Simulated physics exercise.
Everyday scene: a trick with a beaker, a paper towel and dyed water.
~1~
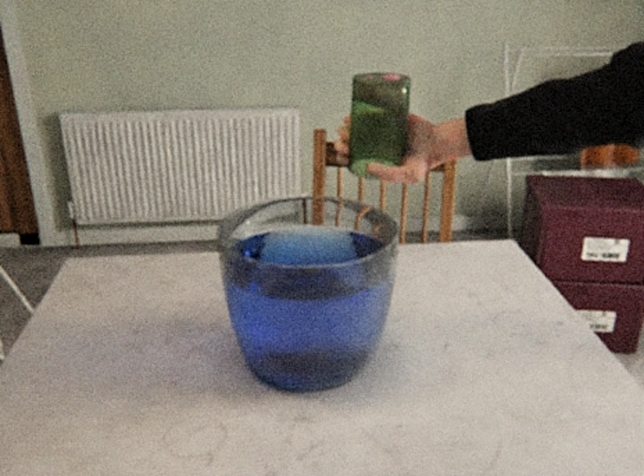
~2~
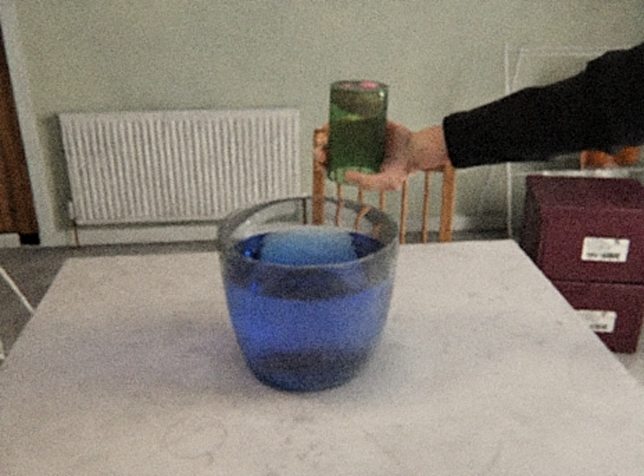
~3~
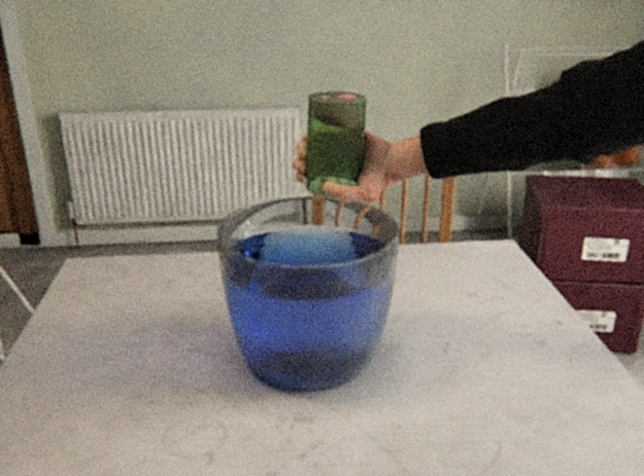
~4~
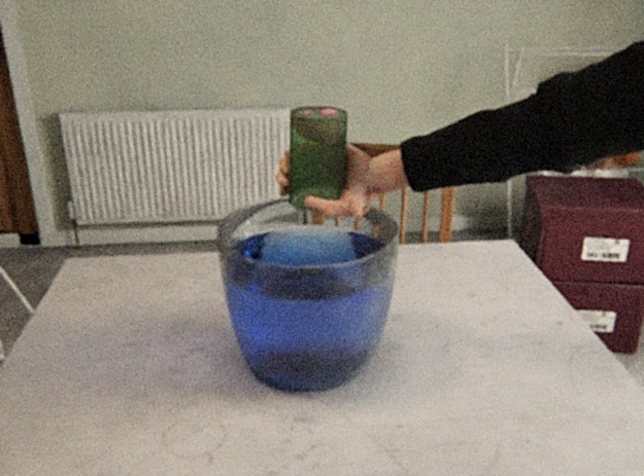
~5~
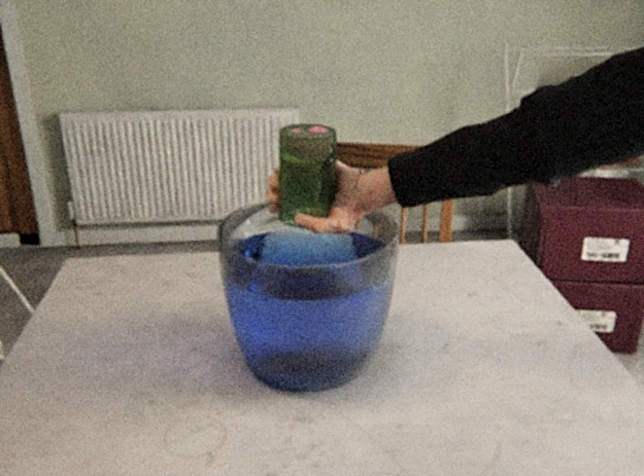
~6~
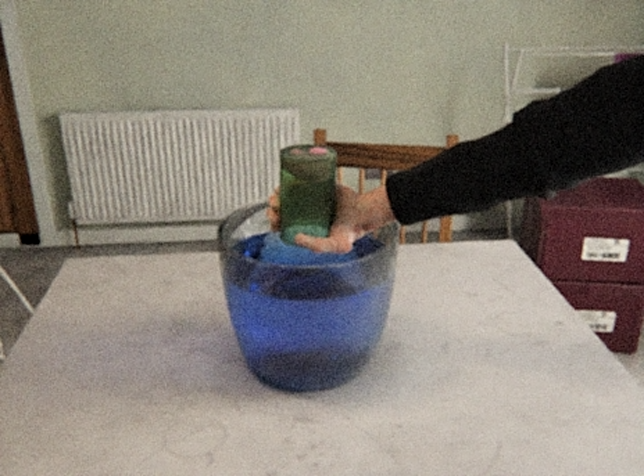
At the start, a hand holds a green-tinted glass above and to the right of a large bowl of blue water on a table. The hand moves the glass left and downward over the bowl, then lowers it inside the rim to just above the water.
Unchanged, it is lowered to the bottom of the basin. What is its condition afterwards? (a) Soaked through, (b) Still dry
(b) Still dry.
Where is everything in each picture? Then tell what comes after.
The first frame shows beaker (379, 126) mouth down; above the basin.
The second frame shows beaker (357, 134) mouth down; paper towel (359, 98); coming down.
The third frame shows beaker (336, 145) mouth down; lower.
The fourth frame shows beaker (318, 159) mouth down; paper towel (318, 125); lower still.
The fifth frame shows beaker (307, 176) mouth down; close to the surface.
The sixth frame shows beaker (308, 196) mouth down; paper towel (308, 164); just over the surface.
A moment on, the beaker enters the dyed water.
Further on, air is trapped inside and holds the level down.
When it is over, the beaker is under, still full of air, and the paper towel is dry.
